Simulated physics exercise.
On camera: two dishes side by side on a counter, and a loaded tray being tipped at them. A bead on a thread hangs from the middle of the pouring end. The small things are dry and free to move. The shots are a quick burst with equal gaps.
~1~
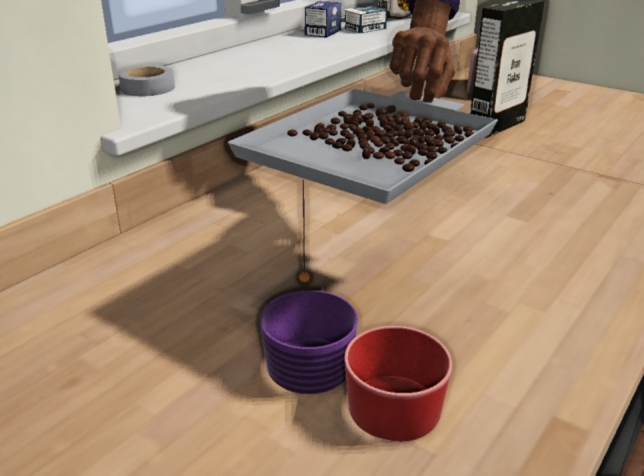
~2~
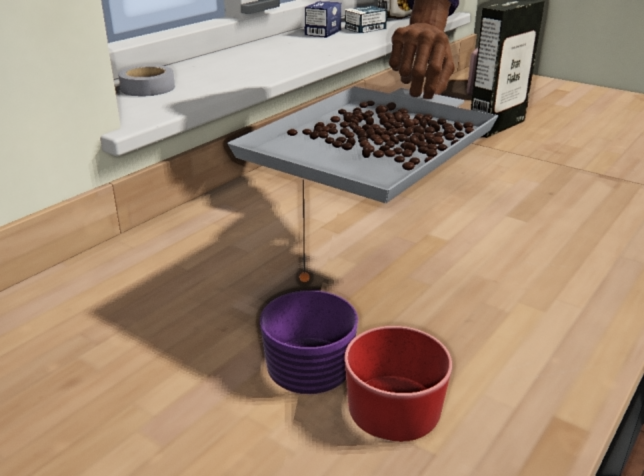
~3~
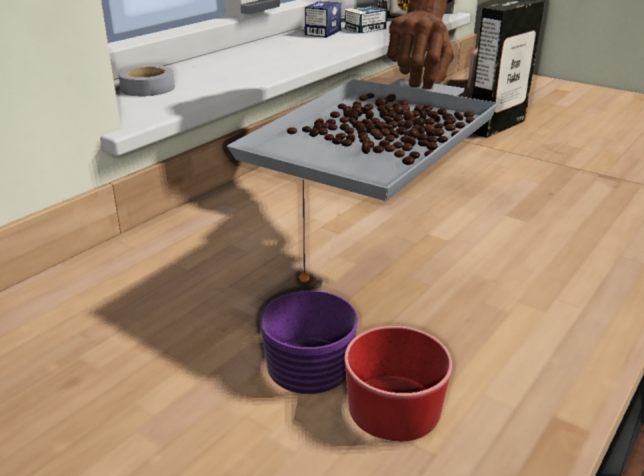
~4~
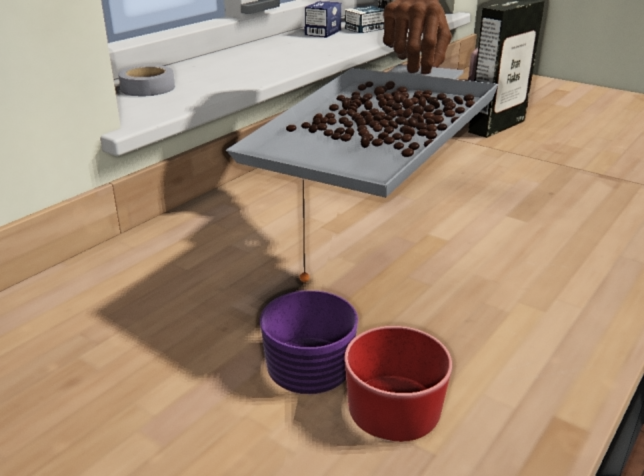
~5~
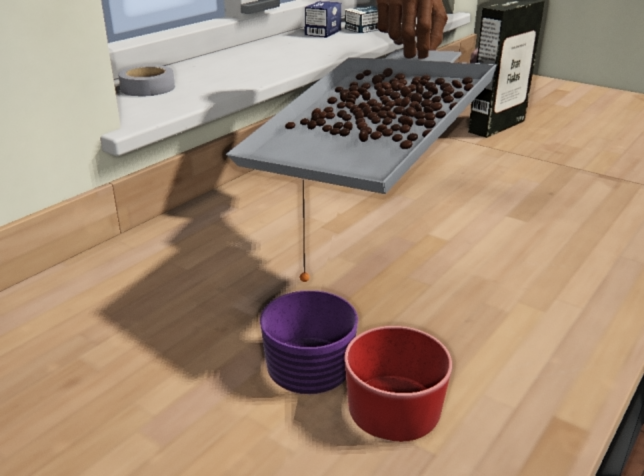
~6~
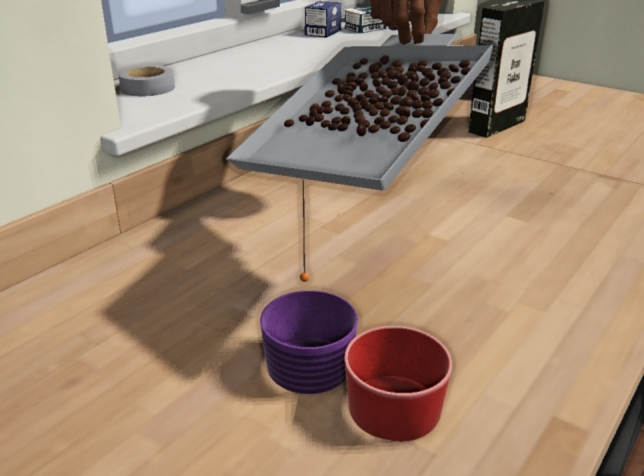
Hand gradually tilting a grey tray of small brown pieces toward its near left corner, above purple and red dishes on a counter.
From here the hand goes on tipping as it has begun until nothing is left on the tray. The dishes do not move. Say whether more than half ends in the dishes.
They take under half between them.
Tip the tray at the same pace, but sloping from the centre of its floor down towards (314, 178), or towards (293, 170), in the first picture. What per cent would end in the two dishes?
About 60 and 20 per cent.
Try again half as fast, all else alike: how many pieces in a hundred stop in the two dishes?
Roughly 0 in a hundred.
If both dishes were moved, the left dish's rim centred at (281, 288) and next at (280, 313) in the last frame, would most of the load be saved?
In turn: The smaller part; below a half.
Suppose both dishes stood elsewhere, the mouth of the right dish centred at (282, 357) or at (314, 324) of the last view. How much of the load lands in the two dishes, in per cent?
About 10 and 50 per cent.
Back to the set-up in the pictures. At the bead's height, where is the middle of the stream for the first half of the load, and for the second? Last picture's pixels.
Around (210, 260) and then (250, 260).
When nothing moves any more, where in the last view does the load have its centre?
Around (210, 319).
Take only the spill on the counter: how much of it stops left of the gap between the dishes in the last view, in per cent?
Some 100 per cent.
Soon after the last picture, tray tipped steeply; most on the tray; about a quarter in the air.
A little later, tray tipped past a quarter turn; a small part on the tray; most outside both; a small part in the air.
Later still, tray tipped past a quarter turn; all outside both.
At rest, tray tipped past a quarter turn; none in the right dish; none in the left dish; all outside both.
